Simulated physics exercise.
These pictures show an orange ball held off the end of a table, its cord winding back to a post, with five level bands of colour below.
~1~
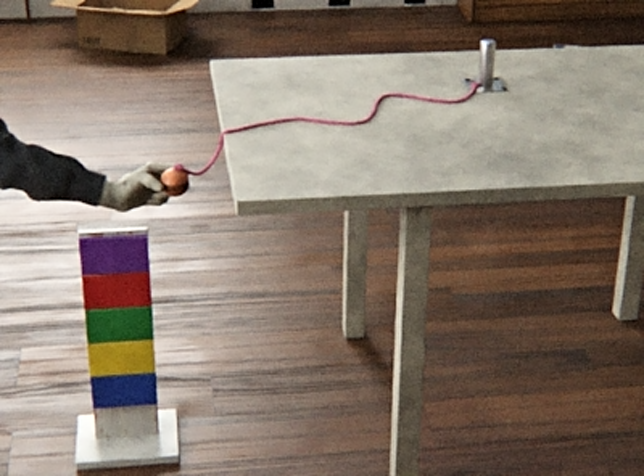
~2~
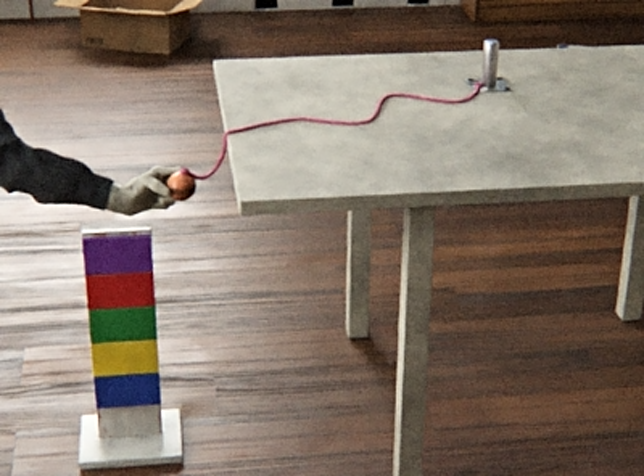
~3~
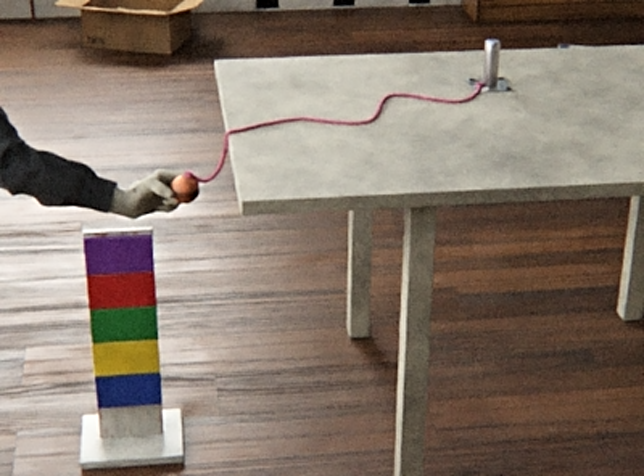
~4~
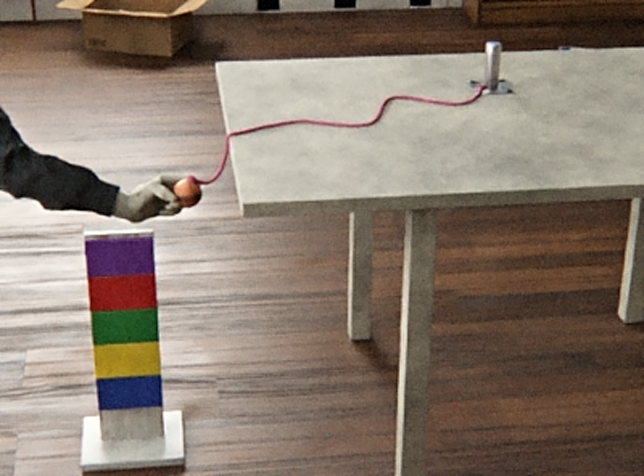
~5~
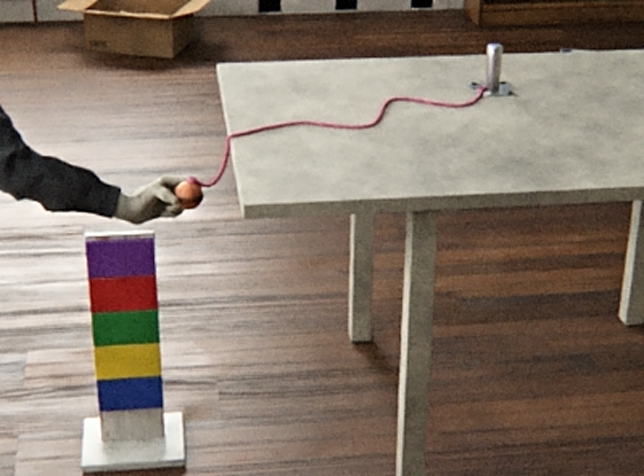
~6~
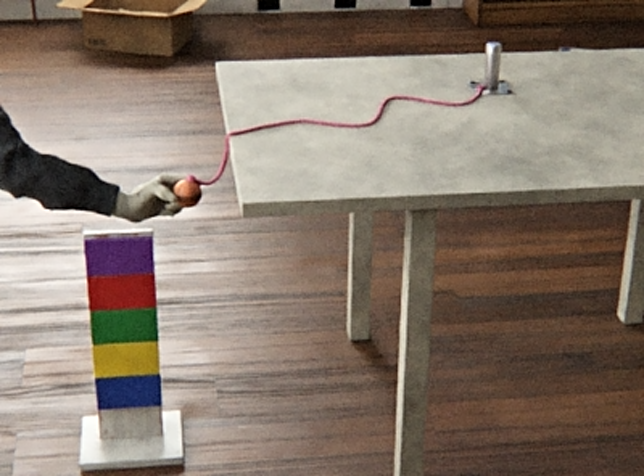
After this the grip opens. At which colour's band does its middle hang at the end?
The red band.
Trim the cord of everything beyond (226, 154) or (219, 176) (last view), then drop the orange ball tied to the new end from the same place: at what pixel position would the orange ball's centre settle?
First try near (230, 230), second near (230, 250).
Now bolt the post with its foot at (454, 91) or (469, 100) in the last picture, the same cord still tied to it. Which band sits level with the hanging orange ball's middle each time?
Answer, in order: Green, green.
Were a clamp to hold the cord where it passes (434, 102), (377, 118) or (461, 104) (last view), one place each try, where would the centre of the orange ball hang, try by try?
Going through the three tries, you get (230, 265), (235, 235) and (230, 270).
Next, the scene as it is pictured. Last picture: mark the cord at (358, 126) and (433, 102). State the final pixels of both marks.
To (287, 121) for the first and to (408, 100) for the second.
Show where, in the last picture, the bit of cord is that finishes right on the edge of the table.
At (293, 122).
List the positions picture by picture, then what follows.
Orange ball (175, 183); purple (115, 256); red (117, 291); green (119, 326); yellow (122, 359); blue (124, 392), in the first frame.
Orange ball (181, 187); cord through (471, 97) (404, 96) (375, 116) (308, 120) (236, 131), in the second frame.
Orange ball (185, 189), in the third frame.
Orange ball (188, 194); cord through (473, 100) (406, 98) (377, 118) (311, 122) (238, 133), in the fourth frame.
Orange ball (189, 195), in the fifth frame.
Orange ball (188, 193); cord through (473, 100) (406, 98) (377, 119) (310, 122) (238, 133), in the sixth frame.
Soon after, ball near (243, 279); level with red.
Then, ball near (216, 283); level with red.
At rest, ball near (227, 283); level with red. Its middle rests at the red band.
